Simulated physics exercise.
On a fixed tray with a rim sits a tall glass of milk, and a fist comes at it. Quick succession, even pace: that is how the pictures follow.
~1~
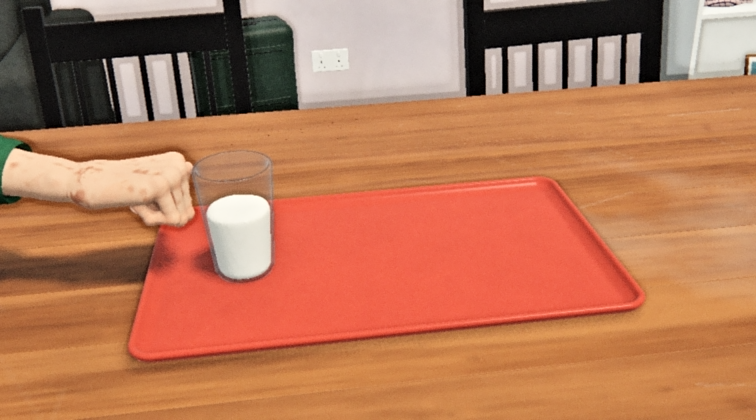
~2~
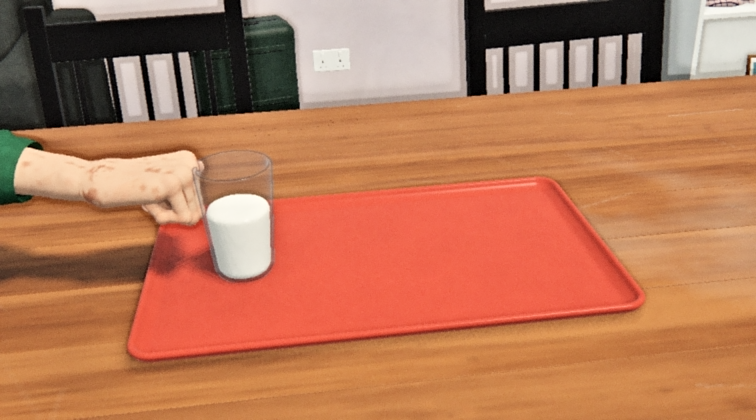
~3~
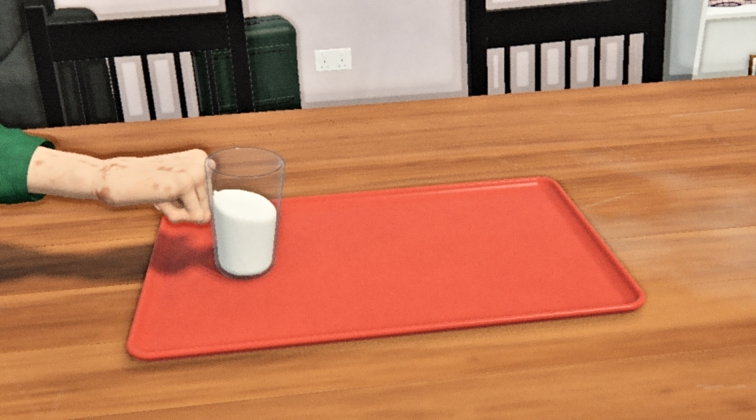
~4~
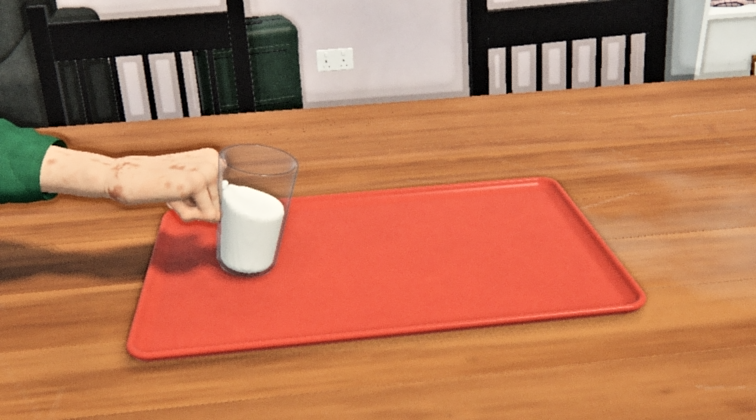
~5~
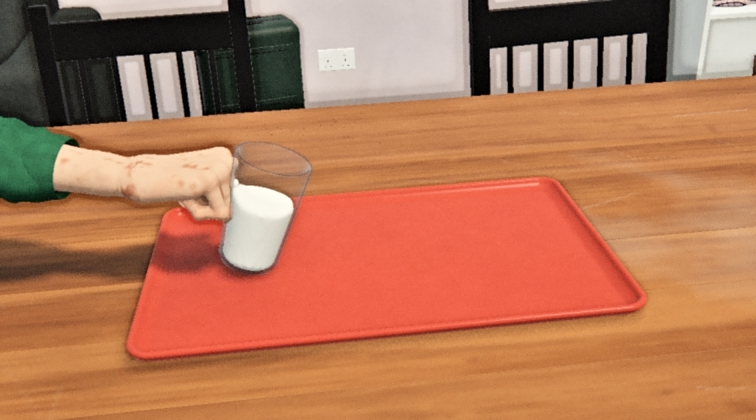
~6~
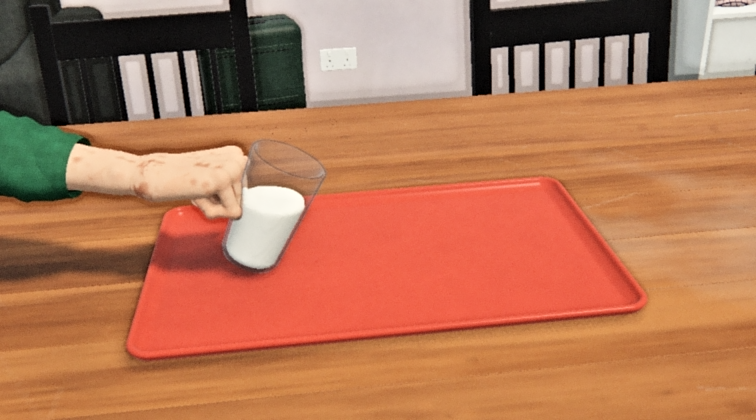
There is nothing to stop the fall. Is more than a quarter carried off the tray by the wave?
Over a quarter lost.
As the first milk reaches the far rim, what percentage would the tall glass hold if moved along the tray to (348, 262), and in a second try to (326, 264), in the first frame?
Roughly 75 percent in the first spot and 65 percent in the second.
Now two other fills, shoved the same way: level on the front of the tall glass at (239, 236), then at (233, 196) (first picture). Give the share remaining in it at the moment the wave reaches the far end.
40 % and 40 %.
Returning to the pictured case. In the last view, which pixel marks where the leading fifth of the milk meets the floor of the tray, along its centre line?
(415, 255).
A moment on, the tall glass is falling and 100 per cent is in the glass, 0 on the tray and 0 above or beyond its rim.
Next, the tall glass lies on its side and 80 per cent is in the glass, 3 on the tray and 17 above or beyond its rim.
Then the tall glass lies on its side and 41 per cent is in the glass, 53 on the tray and 6 above or beyond its rim.
Later the tall glass lies on its side and 20 per cent is in the glass, 49 on the tray and 31 above or beyond its rim.
In the end 63 per cent is held by tray and glass, 37 is off the tray.
